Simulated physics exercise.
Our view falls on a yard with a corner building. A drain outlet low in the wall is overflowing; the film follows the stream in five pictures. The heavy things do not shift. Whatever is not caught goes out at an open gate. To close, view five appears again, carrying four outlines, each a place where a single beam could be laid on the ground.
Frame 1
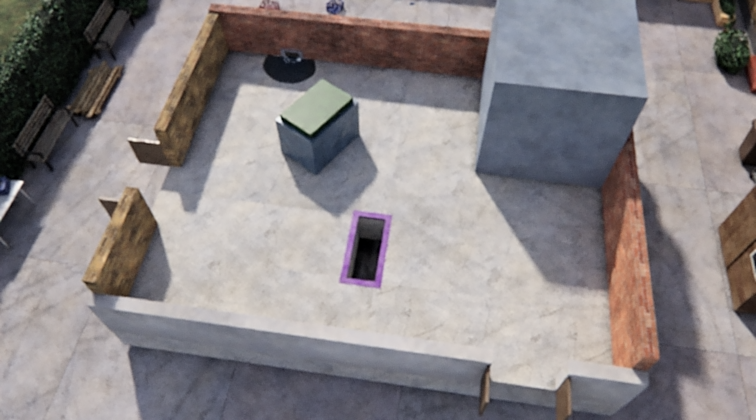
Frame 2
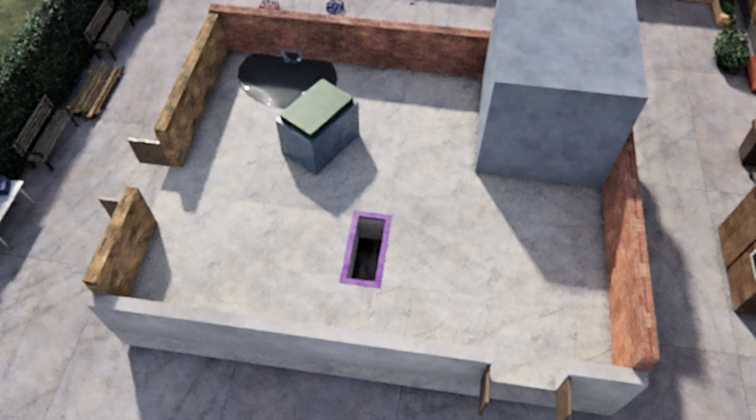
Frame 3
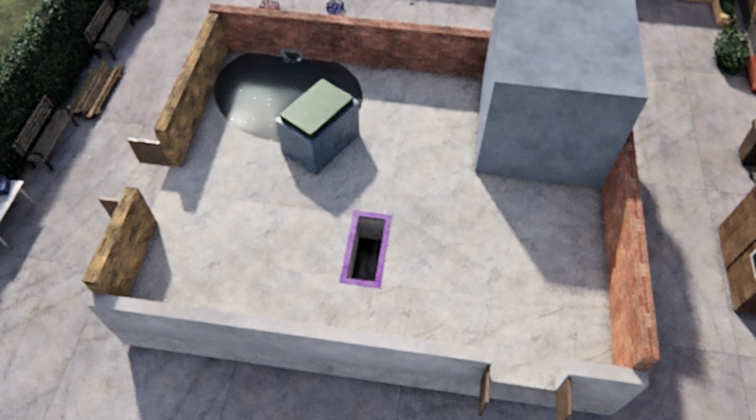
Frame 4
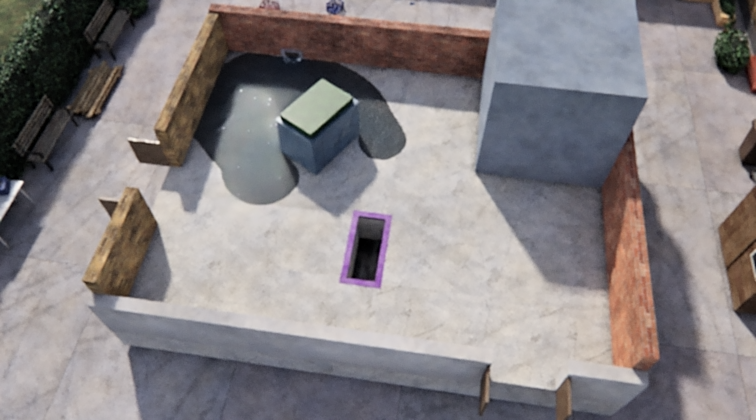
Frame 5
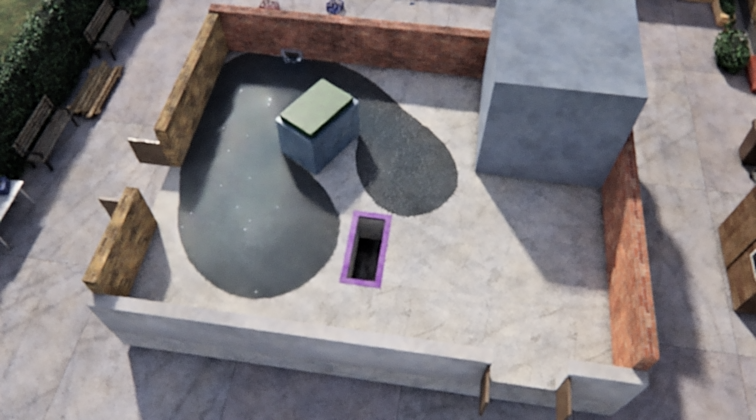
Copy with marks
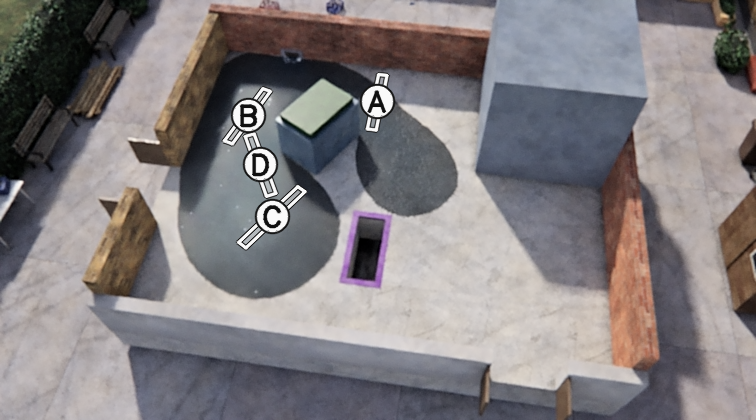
Dark water spreads from a small patch by the back wall of a walled yard, widening toward the green-topped box near it. It passes around both sides of the box, then stretches forward in two rounded lobes, the left one larger, while the purple-edged drain pit stays dry.
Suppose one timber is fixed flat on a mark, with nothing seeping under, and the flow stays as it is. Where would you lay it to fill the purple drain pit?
Choose D.
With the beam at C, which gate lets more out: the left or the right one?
The right one.
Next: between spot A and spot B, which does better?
The answer is A.
On the marked copy, A from (371, 129) to (382, 74); B from (228, 142) to (266, 90); C from (242, 245) to (301, 189); D from (249, 135) to (271, 194).
With A, about 13 % of the stream runs into the purple drain pit, about 81 % out by the gates.
With B, about 7 % of the stream runs into the purple drain pit, about 89 % out by the gates.
With C, about 10 % of the stream runs into the purple drain pit, about 86 % out by the gates.
With D, about 23 % of the stream runs into the purple drain pit, about 72 % out by the gates.
